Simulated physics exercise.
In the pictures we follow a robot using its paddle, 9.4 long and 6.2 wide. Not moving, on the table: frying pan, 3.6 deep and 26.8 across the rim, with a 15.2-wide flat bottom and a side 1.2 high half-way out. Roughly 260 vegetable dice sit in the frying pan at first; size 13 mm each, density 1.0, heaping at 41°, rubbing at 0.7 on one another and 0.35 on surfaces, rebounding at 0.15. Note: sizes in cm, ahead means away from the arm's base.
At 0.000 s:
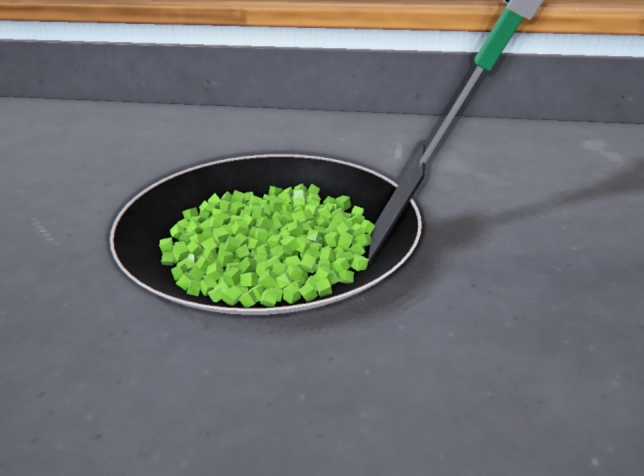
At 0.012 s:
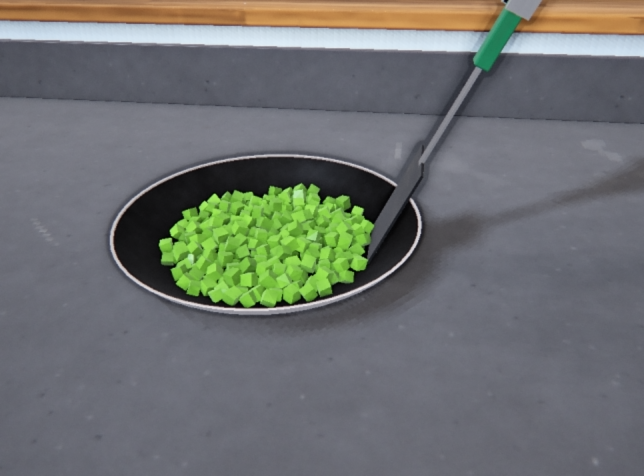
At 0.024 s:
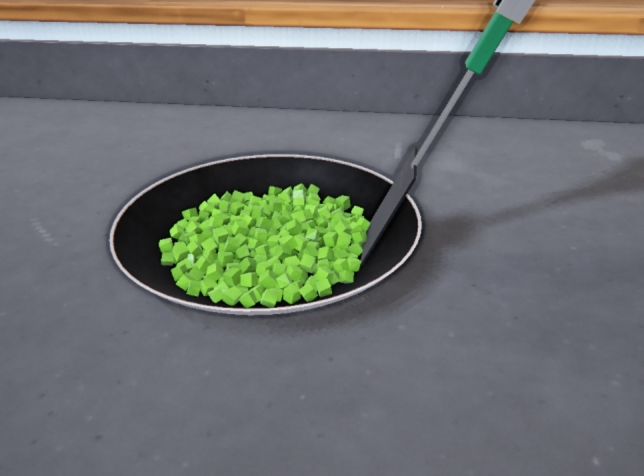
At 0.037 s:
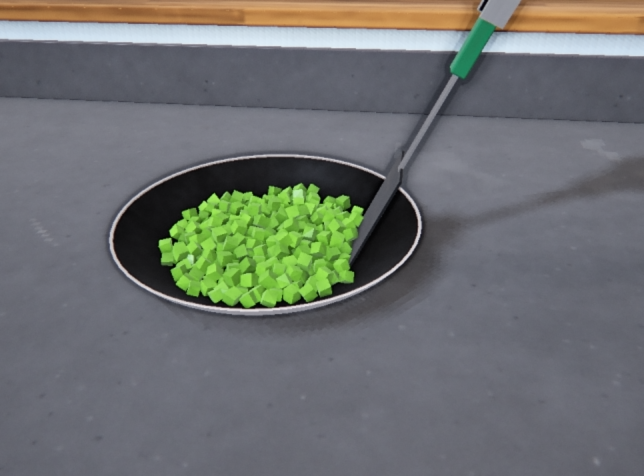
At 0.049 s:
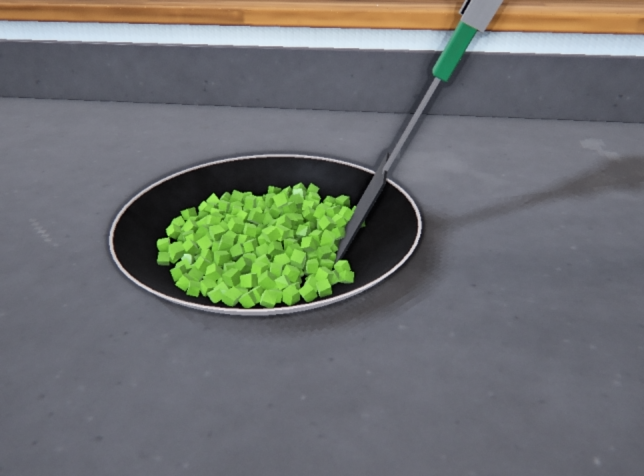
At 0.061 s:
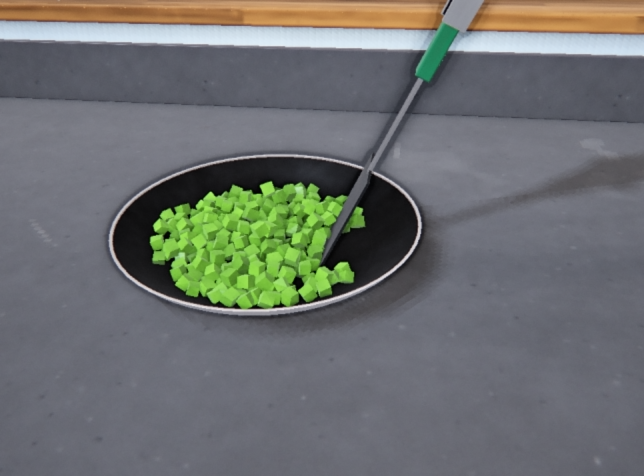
A dark paddle with a green handle slid left through a black frying pan on a gray countertop, pushing into the heap of bright green cubes and shifting some of them slightly left.
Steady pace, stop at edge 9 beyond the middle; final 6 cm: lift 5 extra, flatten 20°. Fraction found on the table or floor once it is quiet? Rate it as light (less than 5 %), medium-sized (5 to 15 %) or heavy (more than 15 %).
Rated heavy.
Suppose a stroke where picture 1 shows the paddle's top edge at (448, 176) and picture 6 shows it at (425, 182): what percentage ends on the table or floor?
Roughly 15 %.
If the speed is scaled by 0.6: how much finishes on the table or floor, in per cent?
That comes to some 20 per cent, roughly.
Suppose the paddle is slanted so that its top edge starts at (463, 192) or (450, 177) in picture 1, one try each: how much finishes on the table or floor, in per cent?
Around 25 per cent, then around 25 per cent.
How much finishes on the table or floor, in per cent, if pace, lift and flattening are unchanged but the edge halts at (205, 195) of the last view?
Roughly 10 per cent.
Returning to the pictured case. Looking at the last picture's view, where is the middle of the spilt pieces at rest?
It ends up around (47, 228).
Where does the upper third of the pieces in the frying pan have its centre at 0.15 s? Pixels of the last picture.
It is centred at roughly (179, 210).
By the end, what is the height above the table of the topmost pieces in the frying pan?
Near 4.5 centimetres high.
After 0.11 s, sloping 65°, highest piece 7 above the table; 258 in the frying pan.
After 0.15 s, sloping 60°, highest piece 8 above the table; 250 in the frying pan, 8 on the blade or in flight.
After 0.38 s, sloping 45°, highest piece 11 above the table; 186 in the frying pan, 63 on the table or floor, 9 on the blade or in flight.
After 1.43 s, sloping 45°, highest piece 5 above the table; 186 in the frying pan, 72 on the table or floor.
In the end, 186 in the frying pan, 72 on the table or floor. That is 28 % on the table or floor.
